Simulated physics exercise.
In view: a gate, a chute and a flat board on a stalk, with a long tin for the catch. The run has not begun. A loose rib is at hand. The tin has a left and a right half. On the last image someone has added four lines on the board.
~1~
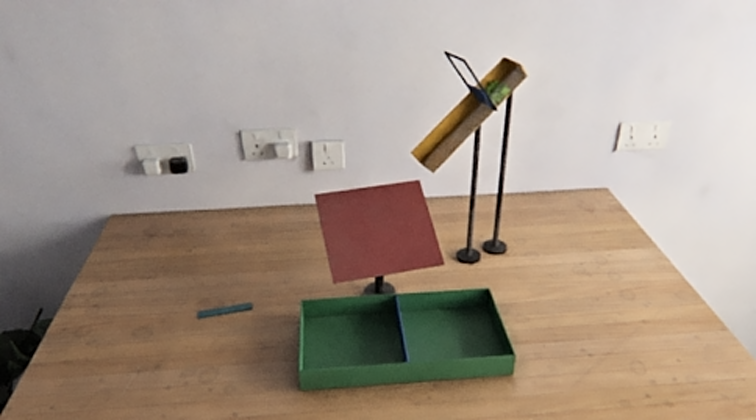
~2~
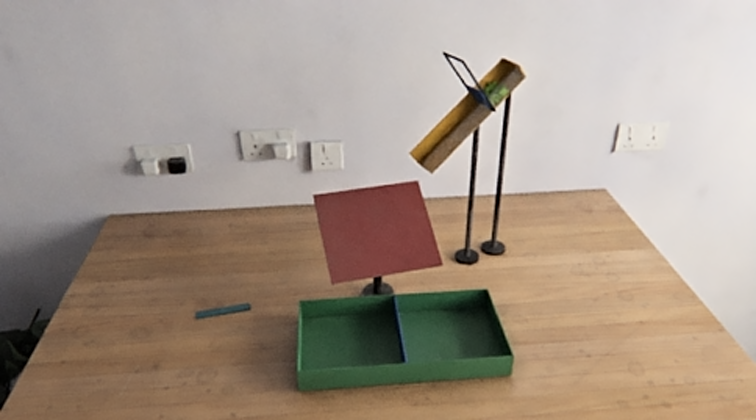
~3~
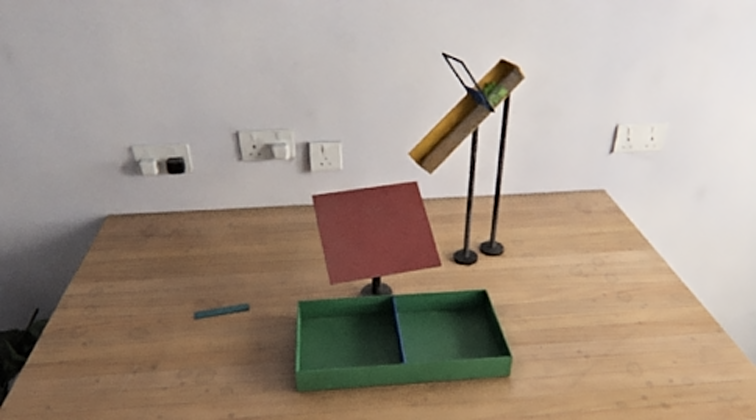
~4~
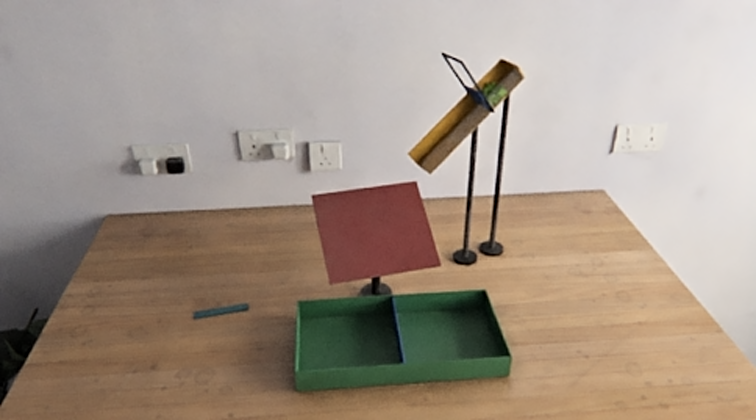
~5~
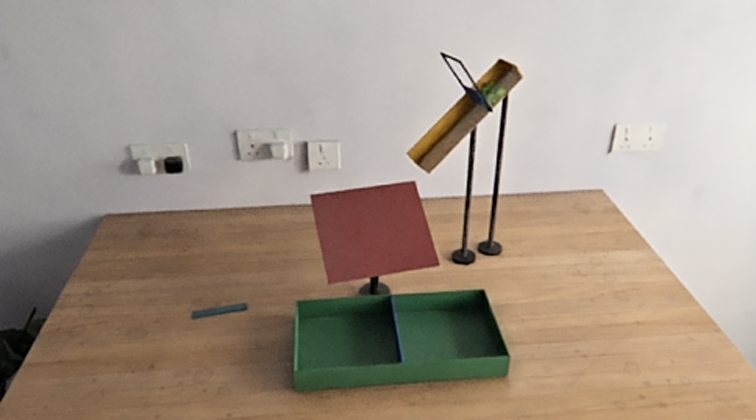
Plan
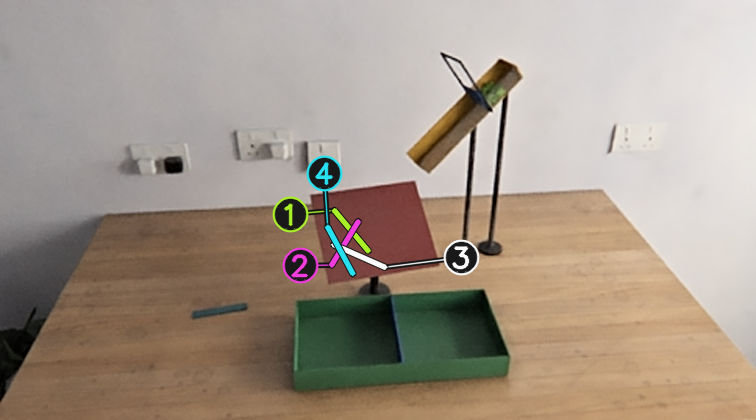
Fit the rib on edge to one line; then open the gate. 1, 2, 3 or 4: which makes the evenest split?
It is 1.
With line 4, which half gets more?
The left half.
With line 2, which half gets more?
The left half.
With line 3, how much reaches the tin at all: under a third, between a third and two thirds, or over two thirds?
It is over two thirds.
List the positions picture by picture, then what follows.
The first picture shows load behind the gate near (493, 92), dried peas; lip of the chute near (426, 168), sloping fairly steeply.
The second picture shows middle of the board near (377, 229), tilted fairly steeply; middle of its low edge near (389, 274); of its high edge near (367, 187).
The third picture shows front corners of the tin near (296, 372) and (512, 356); front end of its middle wall near (406, 364); gate still shut near (475, 92).
The fourth picture shows middle of the load near (490, 94); lip near (423, 169).
The fifth picture shows middle of the load near (488, 94); lip near (422, 169).
On the marked copy, line 1 from (334, 210) to (368, 250); line 2 from (358, 221) to (331, 265); line 3 from (333, 244) to (384, 267); line 4 from (327, 227) to (352, 273).
Choosing 1, of what is caught, close to half in the left half, close to half in the right.
Choosing 2, of what is caught, all but a few in the left half, a small share in the right.
Choosing 3, of what is caught, a small share in the left half, all but a few in the right.
Choosing 4, of what is caught, the bulk in the left half, a small share in the right.
